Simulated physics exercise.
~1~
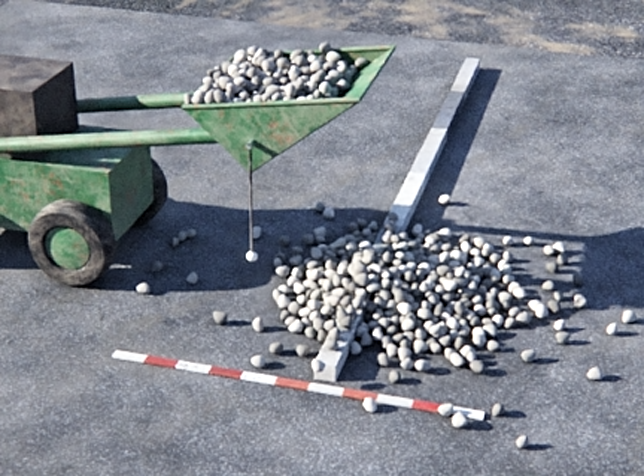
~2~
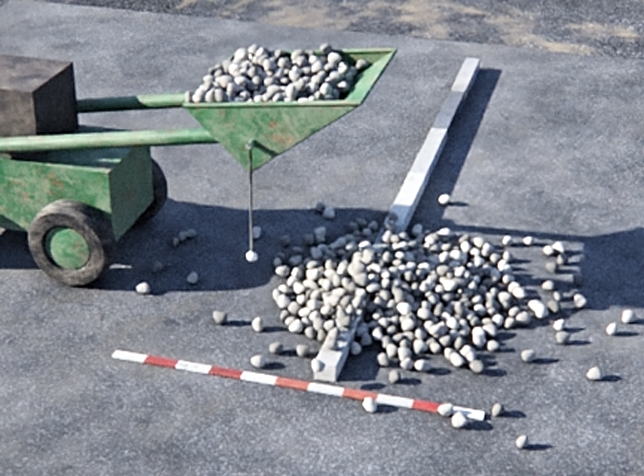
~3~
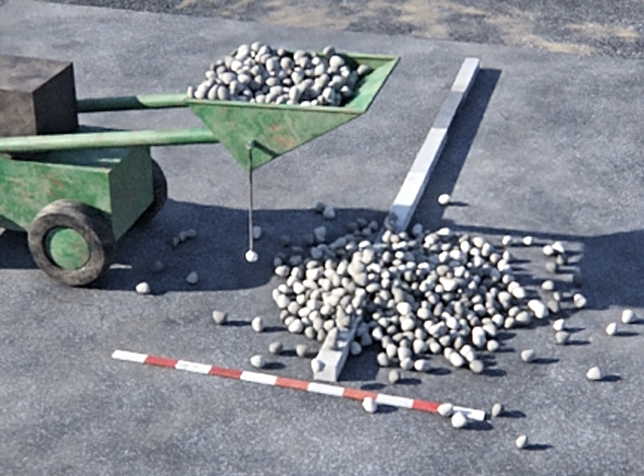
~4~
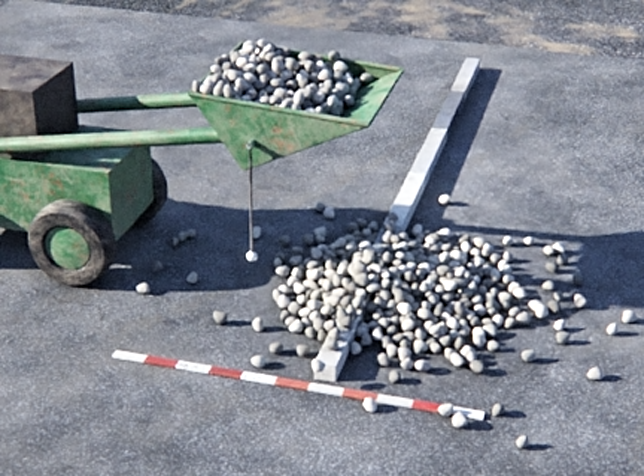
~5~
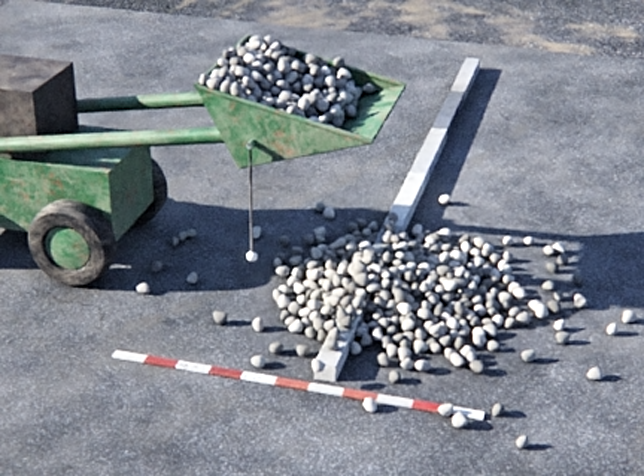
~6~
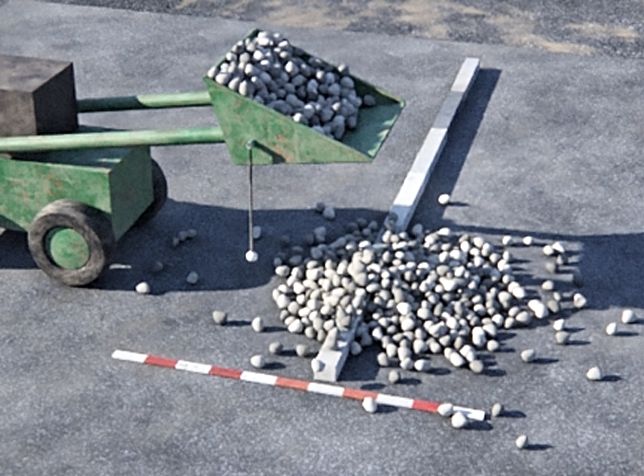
Green loader bucket full of pale stones tilting gradually forward, its lip lowering on the right, above stones heaped across a kerb.
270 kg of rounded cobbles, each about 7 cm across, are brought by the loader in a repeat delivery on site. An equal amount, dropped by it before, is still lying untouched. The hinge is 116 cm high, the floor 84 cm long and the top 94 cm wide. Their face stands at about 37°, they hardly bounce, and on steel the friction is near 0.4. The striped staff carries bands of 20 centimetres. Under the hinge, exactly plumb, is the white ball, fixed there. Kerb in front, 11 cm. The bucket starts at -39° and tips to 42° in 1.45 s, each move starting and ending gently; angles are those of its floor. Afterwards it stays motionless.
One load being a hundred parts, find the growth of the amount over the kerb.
A growth of about 84 parts in a hundred.
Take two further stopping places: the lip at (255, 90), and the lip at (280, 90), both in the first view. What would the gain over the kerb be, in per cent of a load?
Case one about 0 %, case two about 10 %.
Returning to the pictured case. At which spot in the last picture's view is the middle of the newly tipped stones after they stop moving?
Their centre ends up near (416, 277).
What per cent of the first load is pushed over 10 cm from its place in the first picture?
I'd say roughly 20 per cent of them.
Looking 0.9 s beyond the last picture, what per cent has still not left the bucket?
It keeps some 35 percent of its load.
Then, 0.5 s after the last picture the floor is at 30°; in per cent of one load, 98 in the bucket, 38 on this side of the kerb, 66 over the kerb; the foremost stones are at (628, 341).
Then, 0.9 s after the last picture the floor is at 42°; in per cent of one load, 35 in the bucket, 64 on this side of the kerb, 103 over the kerb; the foremost stones are at (628, 341).
Then, 1.3 s after the last picture the floor is at 42°; in per cent of one load, 0 in the bucket, 60 on this side of the kerb, 142 over the kerb; the foremost stones are at (628, 341).
Then, 3.7 s after the last picture the floor is at 42°; in per cent of one load, 0 in the bucket, 51 on this side of the kerb, 151 over the kerb; the foremost stones are at (632, 358). Net gain over the kerb, 84.
